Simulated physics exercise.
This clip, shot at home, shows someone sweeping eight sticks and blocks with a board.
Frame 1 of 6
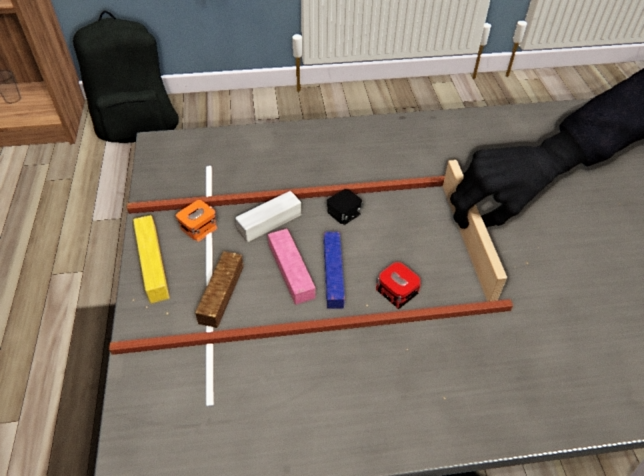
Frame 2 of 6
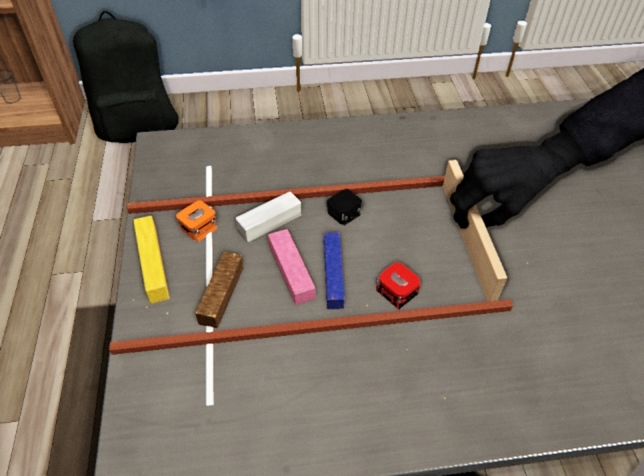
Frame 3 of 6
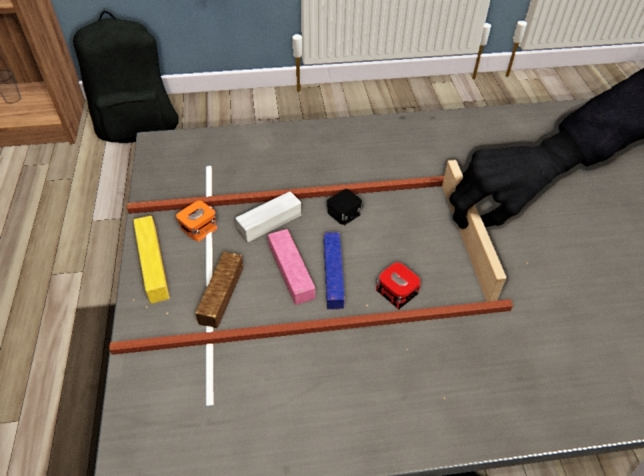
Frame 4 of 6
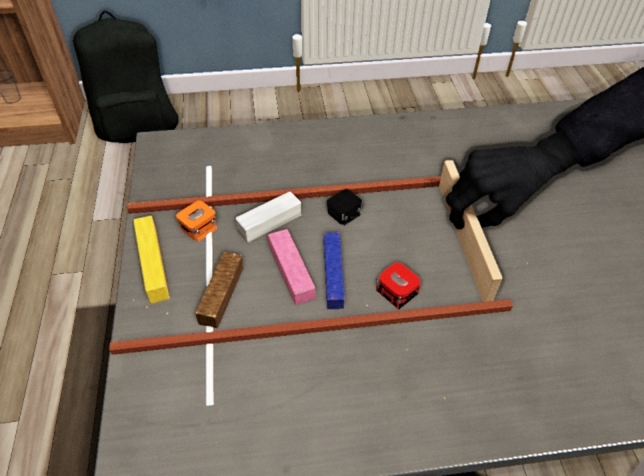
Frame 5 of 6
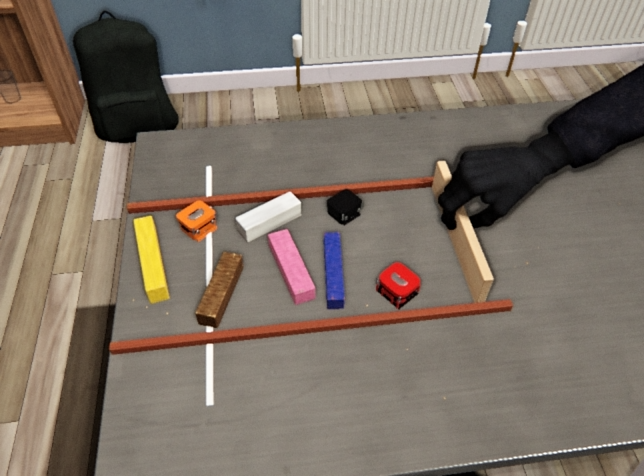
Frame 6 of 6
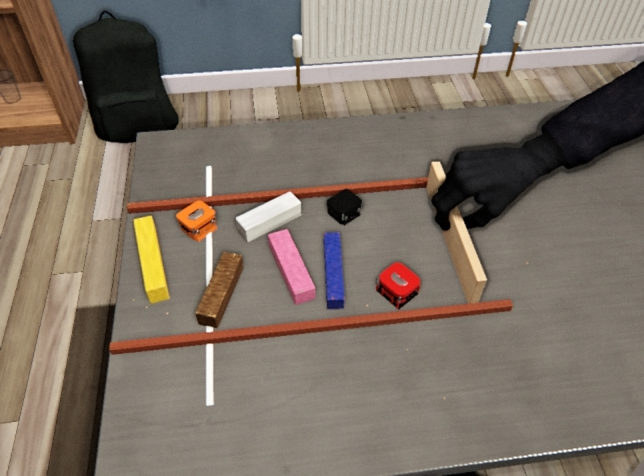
A black-gloved hand slides a wooden board slightly left toward the still, colourful blocks and cases.
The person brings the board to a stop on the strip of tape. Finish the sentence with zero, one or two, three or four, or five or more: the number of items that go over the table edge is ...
The number of items that go over the table edge is one or two.
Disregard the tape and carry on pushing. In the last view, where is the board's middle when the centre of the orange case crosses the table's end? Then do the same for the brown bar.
When the orange case crosses, the middle is near (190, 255); when the brown bar crosses, near (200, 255).
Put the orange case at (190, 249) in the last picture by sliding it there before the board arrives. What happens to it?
From that start it hangs on.
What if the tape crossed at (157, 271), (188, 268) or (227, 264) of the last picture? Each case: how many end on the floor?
Going through each try, you'd get 4, 3 and 0.
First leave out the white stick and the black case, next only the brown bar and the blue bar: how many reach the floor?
In the first try 0, in the other 0.
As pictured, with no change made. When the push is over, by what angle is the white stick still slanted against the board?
Angle: Roughly 15 degrees.
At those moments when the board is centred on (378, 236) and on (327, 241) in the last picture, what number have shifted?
Tally at point one: 1; at point two: 5.
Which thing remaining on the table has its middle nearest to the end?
Going by centres, it is the brown bar.
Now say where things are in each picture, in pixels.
The first frame shows yellow bar (151, 258); orange case (197, 221); brown bar (221, 289); board (471, 227); tape (209, 266).
The second frame shows orange case (197, 221); white stick (269, 217).
The third frame shows brown bar (221, 289); blue bar (333, 269).
The fourth frame shows yellow bar (151, 258); pink bar (291, 266).
The fifth frame shows orange case (197, 221); red case (398, 286).
The sixth frame shows yellow bar (151, 258); orange case (197, 221); brown bar (221, 289); board (453, 229); tape (209, 266).
Early on, none off yet; yellow bar at rest near (151, 258); orange case at rest near (197, 221); brown bar at rest near (221, 289).
Finally, the number that fall off is one or two; lost, yellow bar.
